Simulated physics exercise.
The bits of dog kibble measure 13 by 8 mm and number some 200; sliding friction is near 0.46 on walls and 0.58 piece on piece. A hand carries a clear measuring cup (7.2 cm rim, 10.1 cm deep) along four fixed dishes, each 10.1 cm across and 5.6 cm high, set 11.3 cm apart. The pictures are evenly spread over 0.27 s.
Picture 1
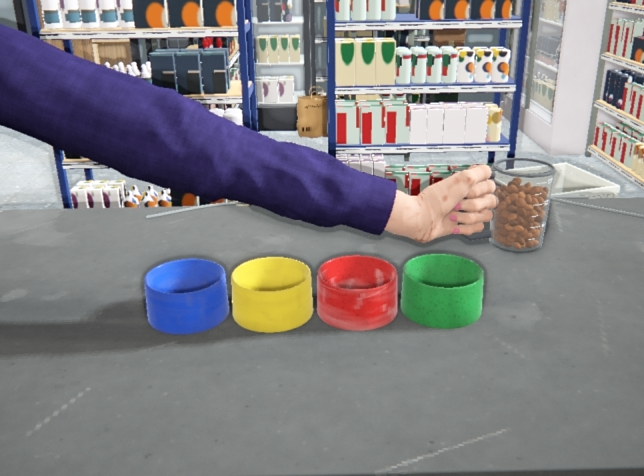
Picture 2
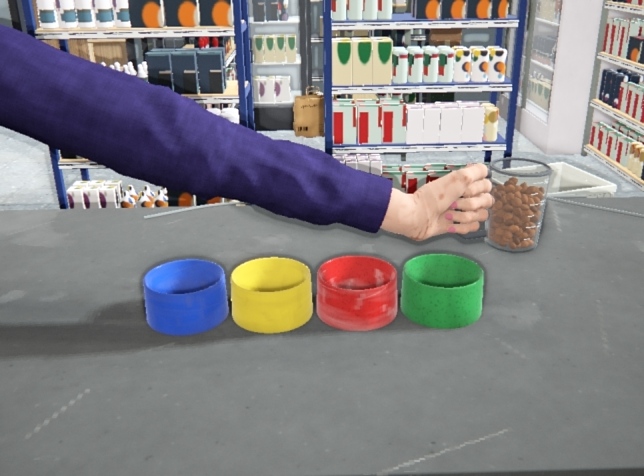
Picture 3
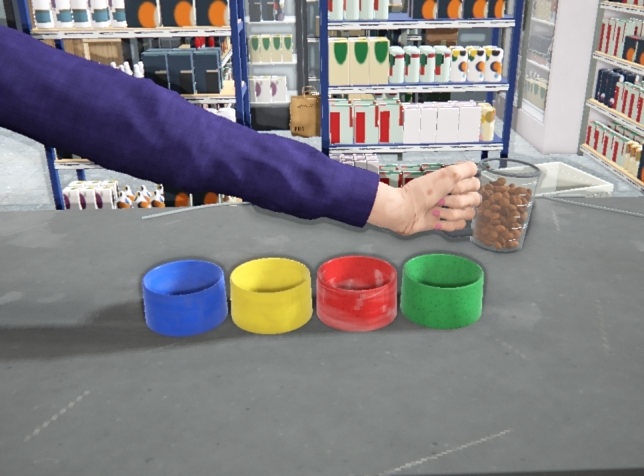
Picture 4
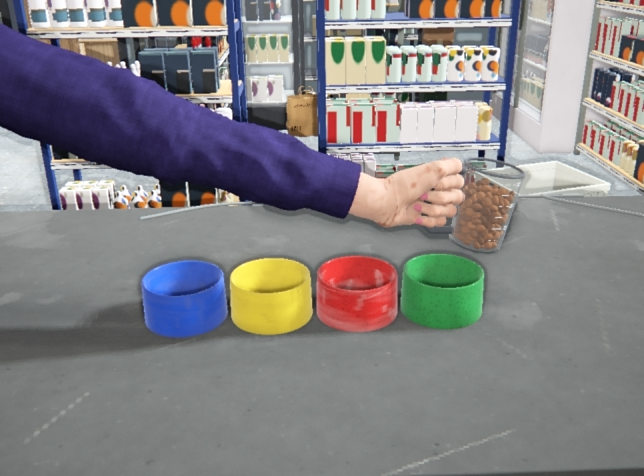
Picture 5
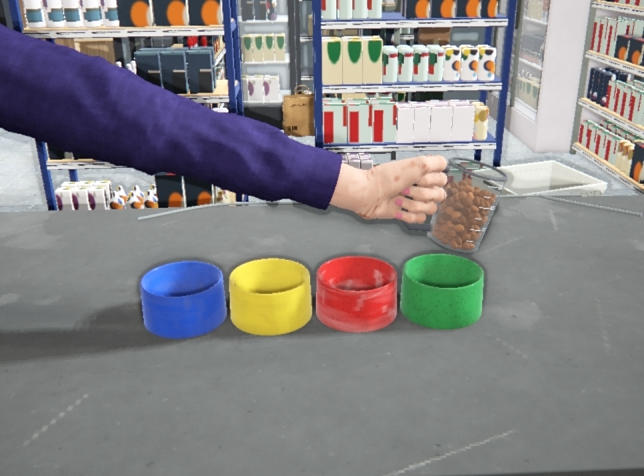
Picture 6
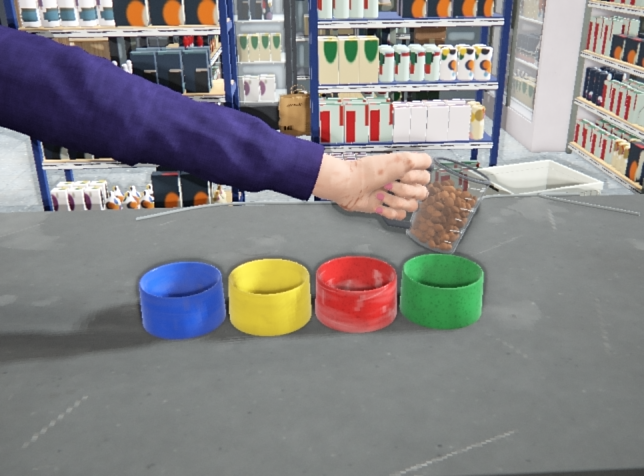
An arm in a dark purple sleeve reaches in from the left over a grey counter, seen from slightly above, with stocked shop shelves behind. Its hand holds a clear cup of brown kibble at the right, beyond a row of four dishes, blue, yellow, red and green from left to right. The hand moves the cup a short way left, gradually tilting it leftward, while the dishes stay still and the view shifts very slightly.
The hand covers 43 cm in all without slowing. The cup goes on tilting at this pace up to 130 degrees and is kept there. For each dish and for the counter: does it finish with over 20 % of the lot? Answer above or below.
Red dish: Below; blue dish: Above; green dish: Below; yellow dish: Above; on the counter: Above.
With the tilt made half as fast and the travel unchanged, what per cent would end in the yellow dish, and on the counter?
In that case yellow 40, counter 30.
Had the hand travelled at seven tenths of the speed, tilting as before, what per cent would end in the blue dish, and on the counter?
Then: Blue 40; counter 30.
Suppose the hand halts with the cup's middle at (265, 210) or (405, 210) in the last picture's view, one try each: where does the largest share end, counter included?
Most goes to: Yellow, then green.
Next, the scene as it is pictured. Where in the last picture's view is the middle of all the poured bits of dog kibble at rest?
Around (230, 308).
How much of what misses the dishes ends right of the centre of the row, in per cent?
Roughly 0 per cent.
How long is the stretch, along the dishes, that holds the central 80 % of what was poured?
About 13 cm.
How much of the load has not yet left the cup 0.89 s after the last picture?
Roughly 95 per cent.
Then, 0.53 s after the last picture, tilt 72 degrees; cup holds 100 %.
Then, 0.89 s after the last picture, tilt 107 degrees; cup holds 95 %.
Then, 1.33 s after the last picture, tilt 130 degrees; cup holds 5 %, blue 35 %, yellow 30 %.
In the end, red 0 %, blue 35 %, green 0 %, yellow 30 %, counter 35 %.
